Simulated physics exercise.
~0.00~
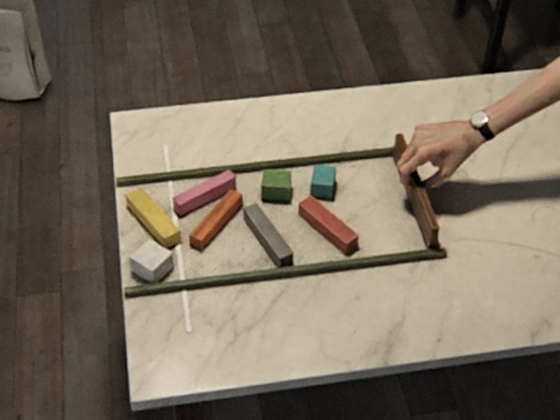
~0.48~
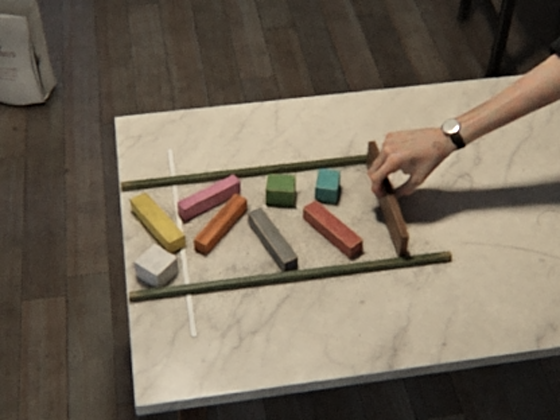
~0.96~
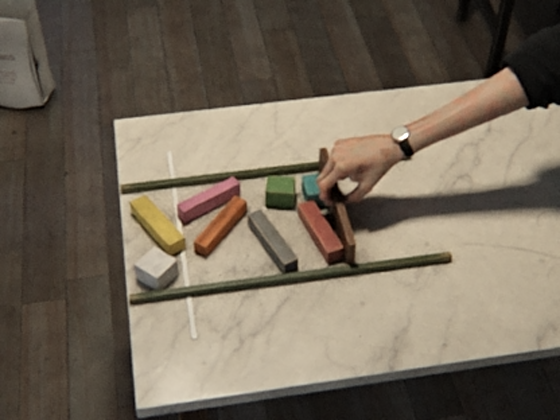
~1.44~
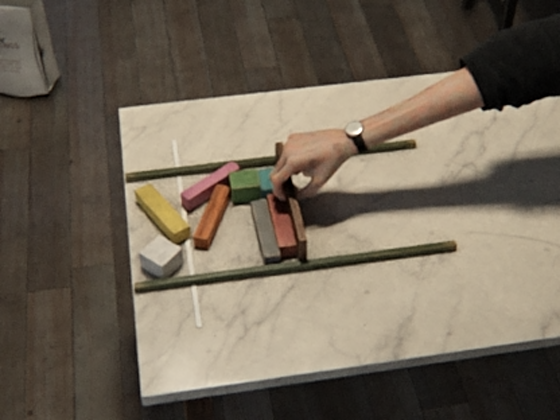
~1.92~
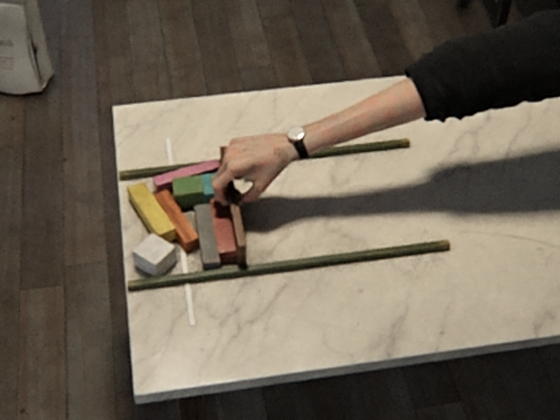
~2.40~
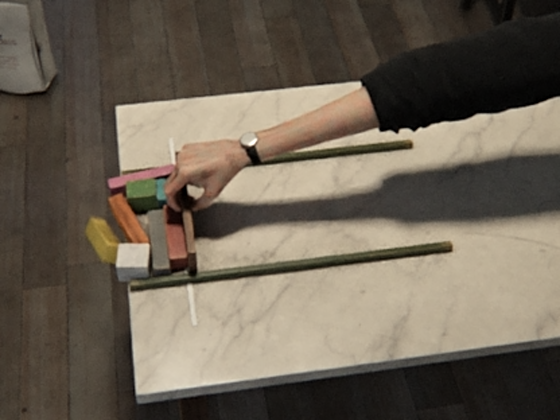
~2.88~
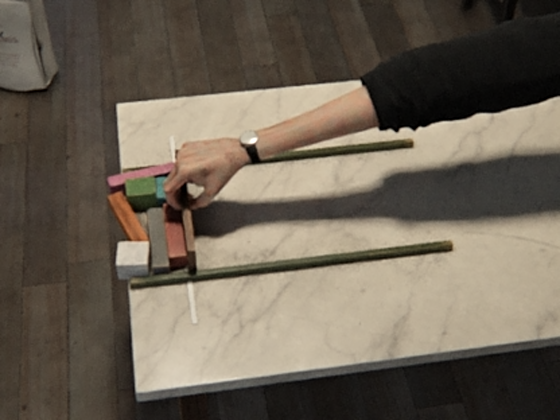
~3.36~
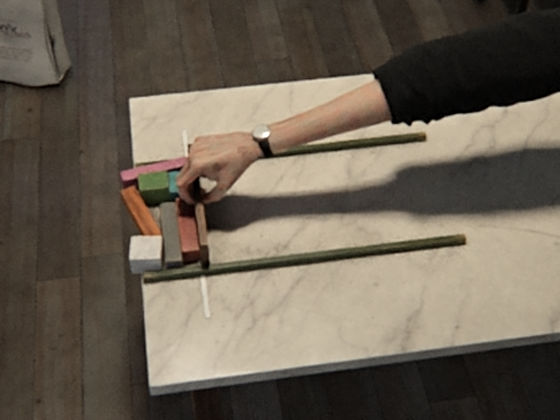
A hand wearing a wristwatch slides an upright brown board leftward across a marble table, between two long green rods. Ahead of it lie eight colourful sticks and blocks, scattered near a strip of white tape. The board reaches the turquoise block and red bar first, then gathers the grey bar and green block. The orange and pink bars are pushed along too, packing together toward the left edge. The yellow bar swings round, tips over the edge and drops out of sight. The board stops at the tape, leaving the other pieces bunched at the edge, some jutting past it.
